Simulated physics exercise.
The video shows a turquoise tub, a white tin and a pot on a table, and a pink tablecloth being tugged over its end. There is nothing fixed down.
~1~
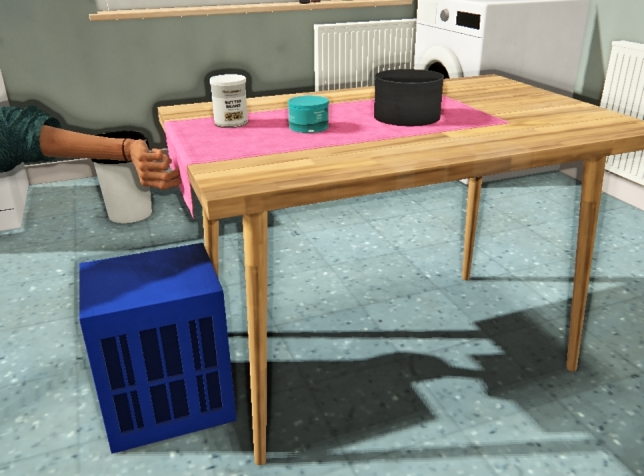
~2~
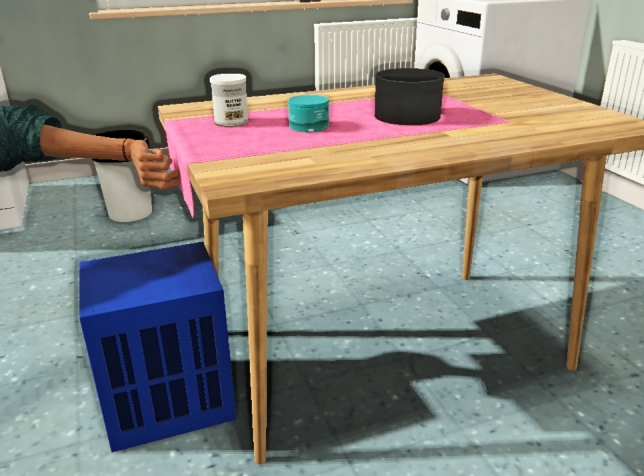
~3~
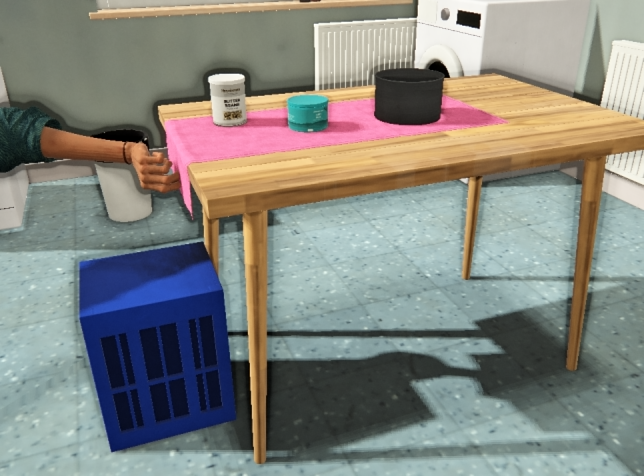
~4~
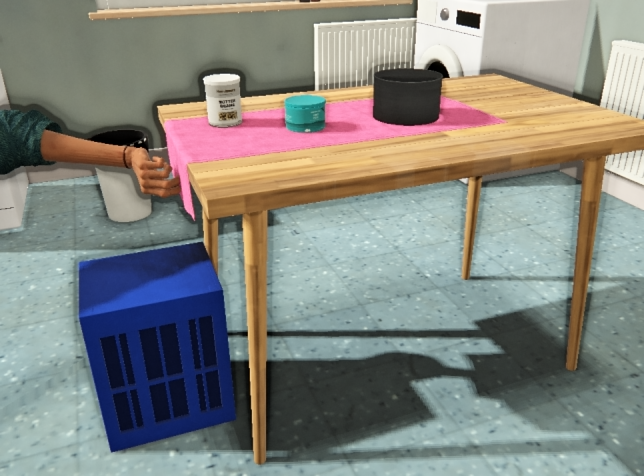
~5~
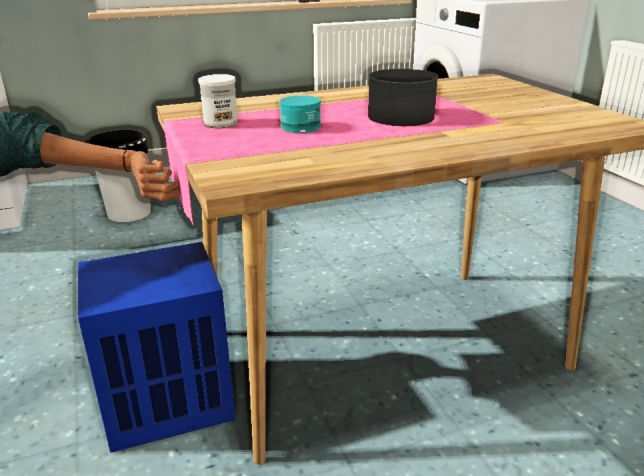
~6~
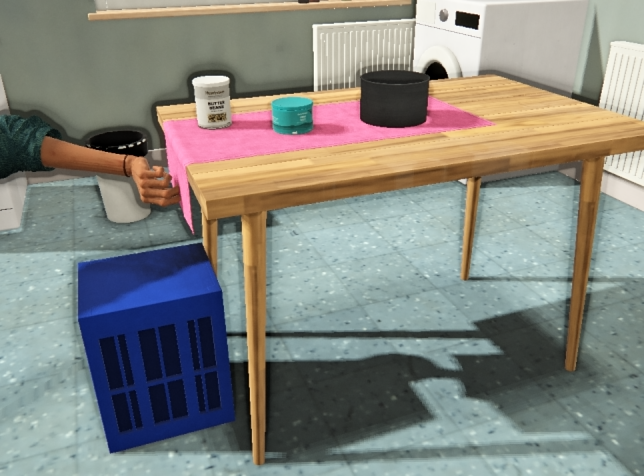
In a kitchen-like room with a pale speckled floor, a wooden table is seen from a fixed, slightly raised view. A white tin, a turquoise tub and a black pot stand on a pink tablecloth, with a blue crate below at left. A hand reaching in from the left tugs the cloth's end slightly downward, and the cloth and three containers shift a little left together.
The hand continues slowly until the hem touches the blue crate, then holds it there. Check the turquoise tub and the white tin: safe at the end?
Turquoise tub yes; white tin no.
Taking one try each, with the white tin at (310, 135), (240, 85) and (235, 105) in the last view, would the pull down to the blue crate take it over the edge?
It stays on top the first time, stays on top the second time and leaves the top the third time.
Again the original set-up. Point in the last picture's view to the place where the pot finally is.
It ends up near (326, 105).
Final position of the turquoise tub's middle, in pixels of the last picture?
Roughly at (218, 124).
Then, 0.78 s past the final frame, hem going down; tub carried along near (245, 121); tin carried along near (163, 110).
Then, 1.32 s past the final frame, hem on the crate; tub carried along near (218, 124); tin over the edge.
When it is over, hem on the crate; tub carried along near (218, 124); tin over the edge. The turquoise tub stays on the table and the white tin goes over the edge.
